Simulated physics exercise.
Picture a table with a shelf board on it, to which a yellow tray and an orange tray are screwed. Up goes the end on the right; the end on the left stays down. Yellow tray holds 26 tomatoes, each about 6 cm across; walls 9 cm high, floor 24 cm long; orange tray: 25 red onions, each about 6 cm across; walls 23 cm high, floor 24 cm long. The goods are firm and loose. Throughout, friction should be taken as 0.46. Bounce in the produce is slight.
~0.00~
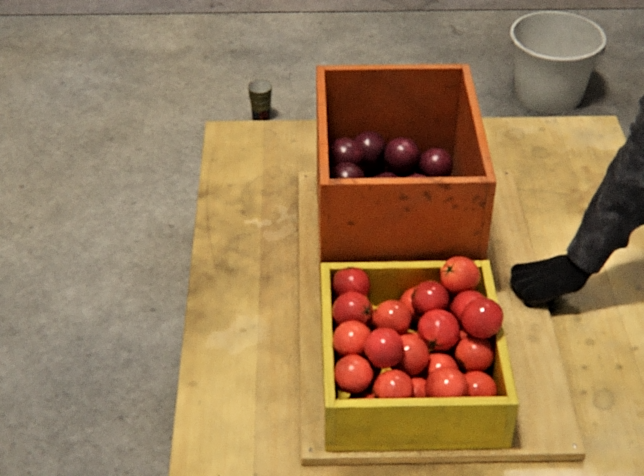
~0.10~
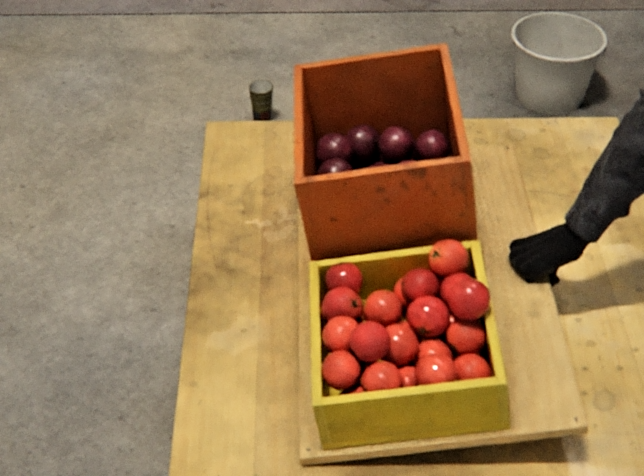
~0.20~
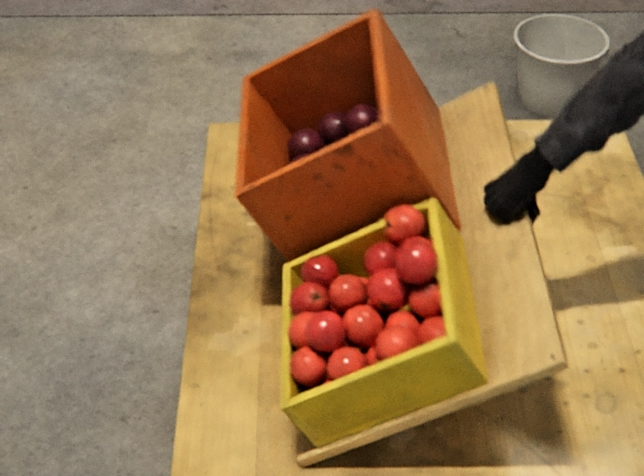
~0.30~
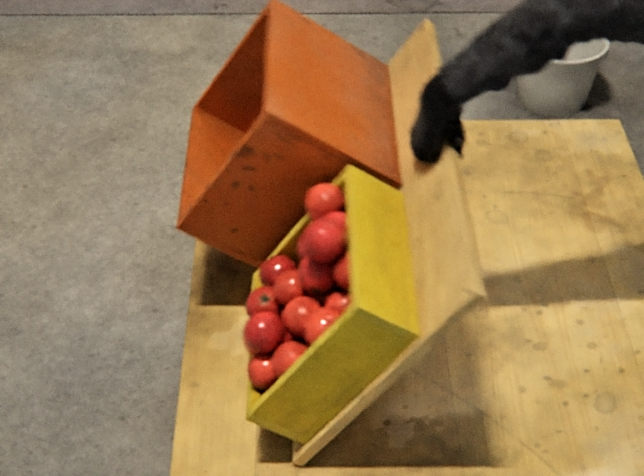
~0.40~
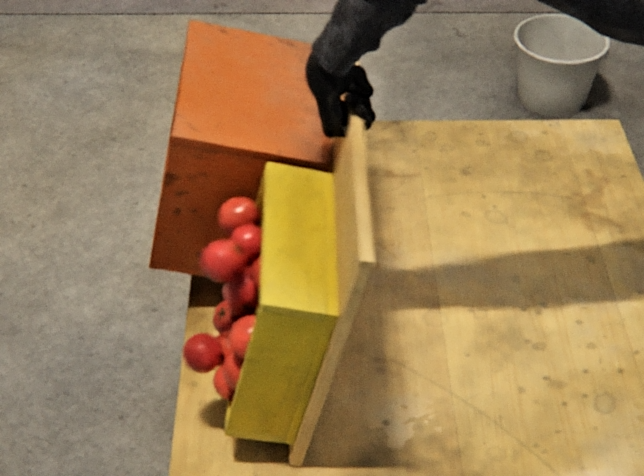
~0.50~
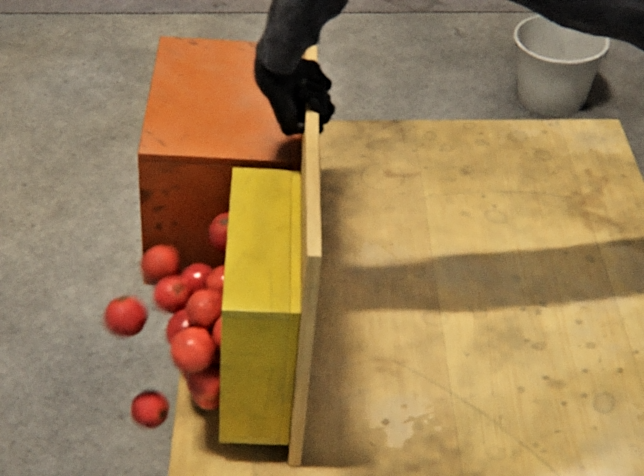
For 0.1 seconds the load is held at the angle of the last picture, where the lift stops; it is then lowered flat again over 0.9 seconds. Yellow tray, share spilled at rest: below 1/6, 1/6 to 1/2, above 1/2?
My bet is the number getting out will be above one half of the total.
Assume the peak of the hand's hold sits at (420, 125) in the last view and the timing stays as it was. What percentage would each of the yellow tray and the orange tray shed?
Yellow tray 30%, orange tray 0%.
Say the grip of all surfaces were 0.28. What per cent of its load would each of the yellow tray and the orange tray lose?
Yellow tray 80, orange tray 40 per cent.
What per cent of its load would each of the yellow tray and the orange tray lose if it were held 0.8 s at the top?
That would cost yellow tray 90 per cent of its load and orange tray 40 per cent.
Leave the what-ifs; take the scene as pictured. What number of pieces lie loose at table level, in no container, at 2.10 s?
Count: Around 2.
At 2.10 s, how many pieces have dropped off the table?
Roughly 30.
After 0.76 s, tilt 79°; the yellow tray is down by 21 of 26 and the orange tray is down by 8 of 25.
After 1.08 s, tilt 39°; the yellow tray is down by 23 of 26 and the orange tray is down by 10 of 25.
After 1.53 s, tilt 0°; the yellow tray is down by 23 of 26 and the orange tray is down by 10 of 25.
When it is over (at 2.10 s), the yellow tray is down by 23 of 26 and the orange tray is down by 10 of 25. Asked share, 23 of 26, 88 per cent.
